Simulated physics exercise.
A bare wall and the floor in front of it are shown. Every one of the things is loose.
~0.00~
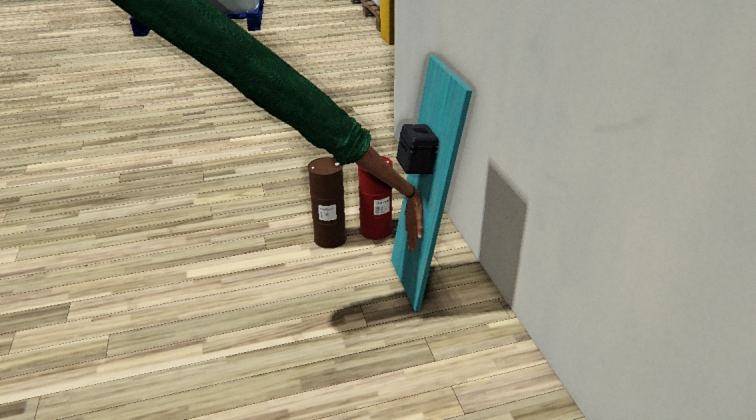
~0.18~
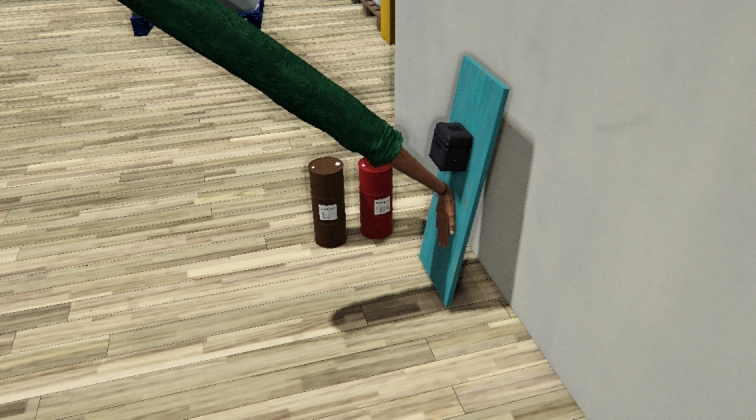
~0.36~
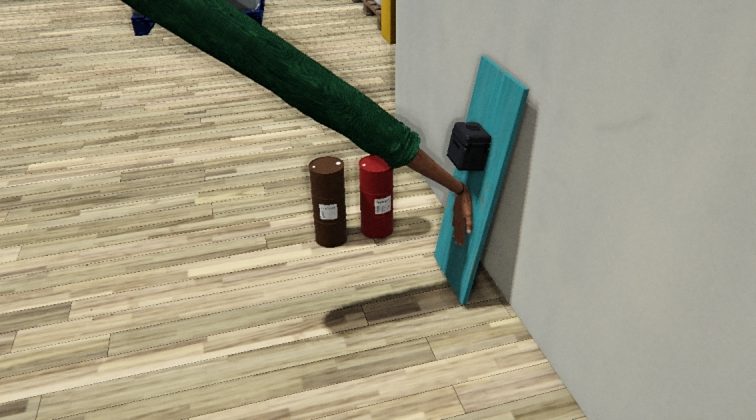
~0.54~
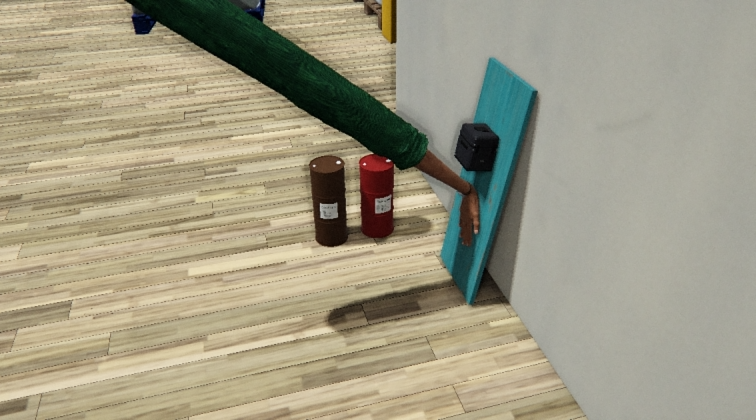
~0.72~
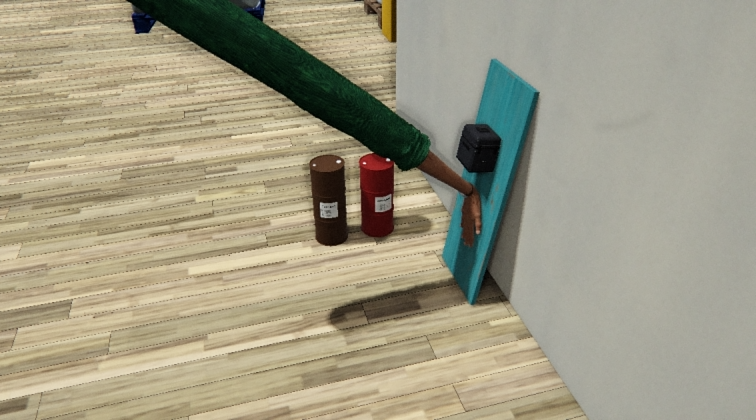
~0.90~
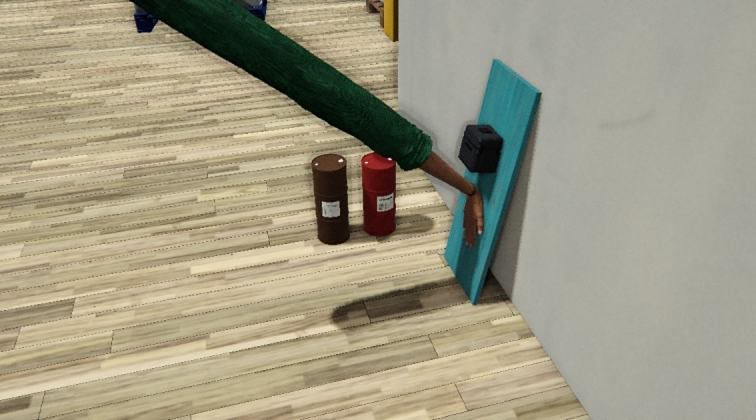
A turquoise board with a small dark box on its face moves right toward a bare wall, guided by a green-sleeved arm, then leans there under the hand, while a brown canister and a red one stand nearby.
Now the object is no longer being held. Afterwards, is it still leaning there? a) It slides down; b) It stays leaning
b.
After 1.30 s, nothing has stirred.
After 1.80 s, turquoise board resting near (485, 188).
At rest (2.2 s), all 3 in place. Seen from the same camera at the end, turquoise board near (485, 188). The board holds.
